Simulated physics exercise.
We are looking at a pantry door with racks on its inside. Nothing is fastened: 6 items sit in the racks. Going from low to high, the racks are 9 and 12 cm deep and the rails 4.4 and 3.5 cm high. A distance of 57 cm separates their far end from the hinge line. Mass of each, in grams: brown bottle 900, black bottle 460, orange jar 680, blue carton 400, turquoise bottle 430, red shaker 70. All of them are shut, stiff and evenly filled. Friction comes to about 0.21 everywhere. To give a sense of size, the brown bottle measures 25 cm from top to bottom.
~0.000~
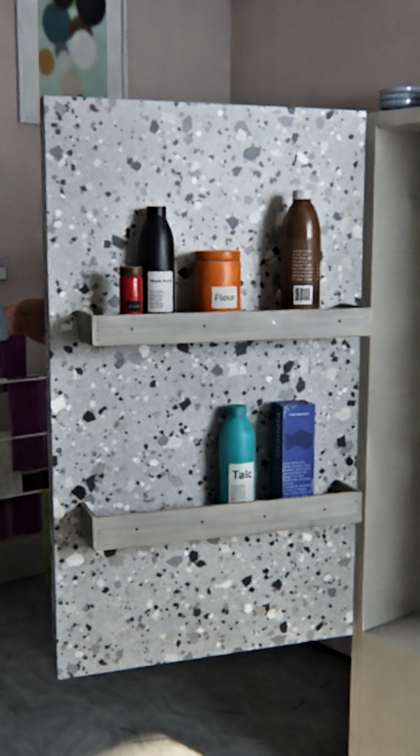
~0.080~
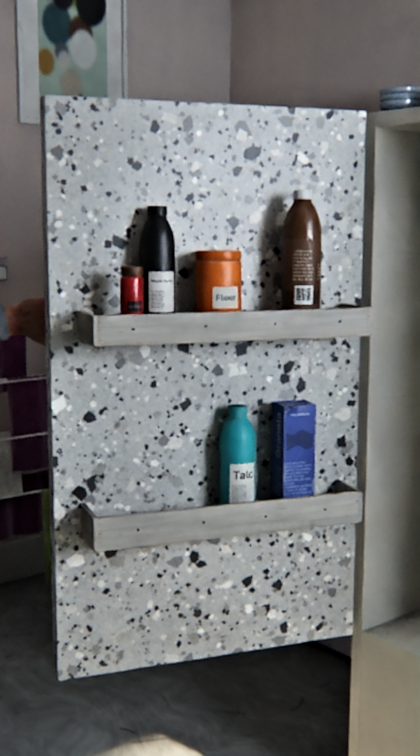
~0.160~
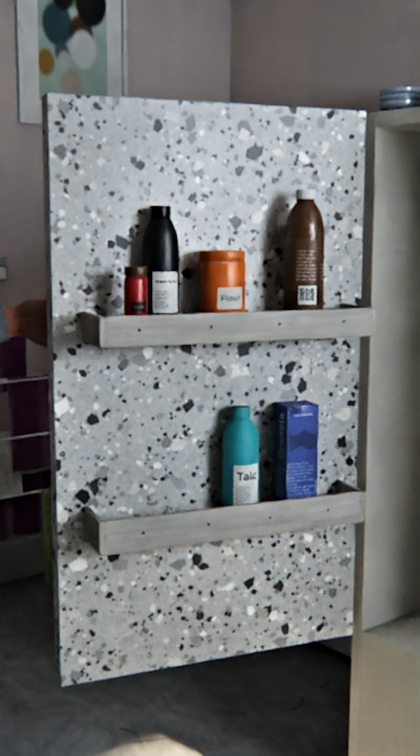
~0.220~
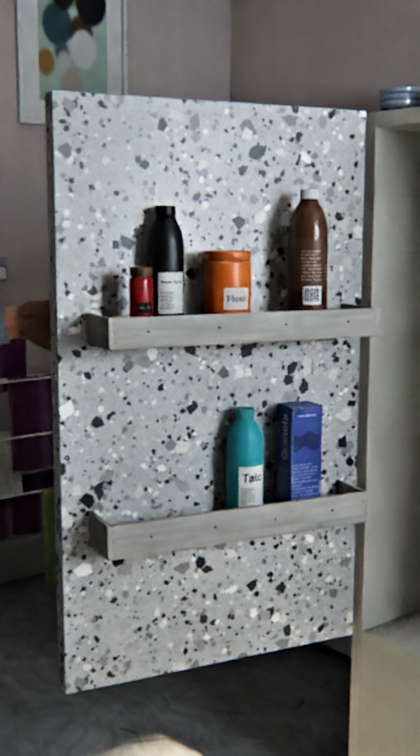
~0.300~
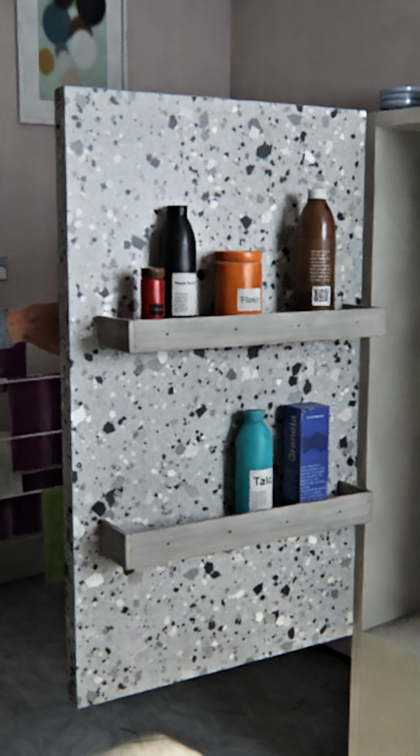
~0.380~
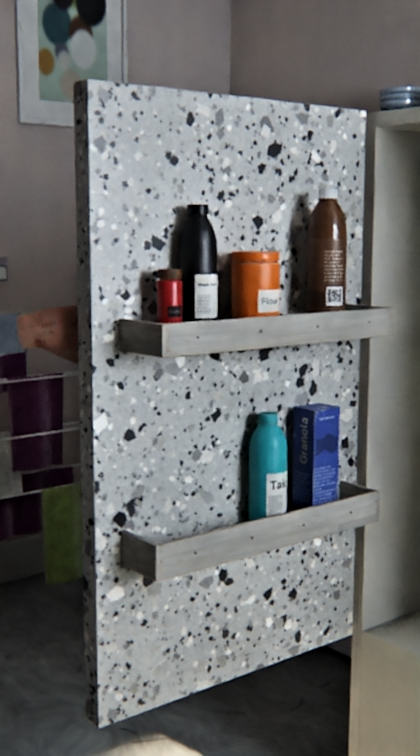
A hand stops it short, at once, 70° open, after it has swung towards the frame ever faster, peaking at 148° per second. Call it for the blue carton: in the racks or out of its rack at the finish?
In the racks.
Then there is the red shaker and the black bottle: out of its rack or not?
Result: Red shaker goes out of bounds, black bottle goes out of bounds.
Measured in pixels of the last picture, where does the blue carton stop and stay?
Near (355, 466).
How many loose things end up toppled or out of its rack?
I count 2.
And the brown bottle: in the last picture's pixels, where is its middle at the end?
It comes to rest somewhere around (369, 259).
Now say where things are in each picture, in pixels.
Door at 110°; blue carton (293, 458); brown bottle (301, 258), in the first frame.
Door at 109°; orange jar (218, 289); turquoise bottle (237, 462), in the second frame.
Door at 107°; red shaker (136, 300); brown bottle (304, 259), in the third frame.
Door at 104°; black bottle (166, 269); orange jar (227, 290), in the fourth frame.
Door at 99°; red shaker (153, 302) shifted 2 cm; turquoise bottle (254, 467), in the fifth frame.
Door at 91°; blue carton (316, 463); brown bottle (326, 259), in the sixth frame.
Around 0.68 s, door at 70°; blue carton at 6° to upright near (360, 466); red shaker at 57° to upright; black bottle at 37° to upright.
Around 0.98 s, door at 70°; black bottle and red shaker now out of its rack; blue carton at 3° to upright near (351, 465); orange jar shifted 2 cm.
Around 1.28 s, door at 70°; orange jar shifted 2 cm.
Finally (2.5 s), out of its rack, black bottle and red shaker; the other 4 still in place (within 5 cm). In the last view, blue carton near (355, 466).
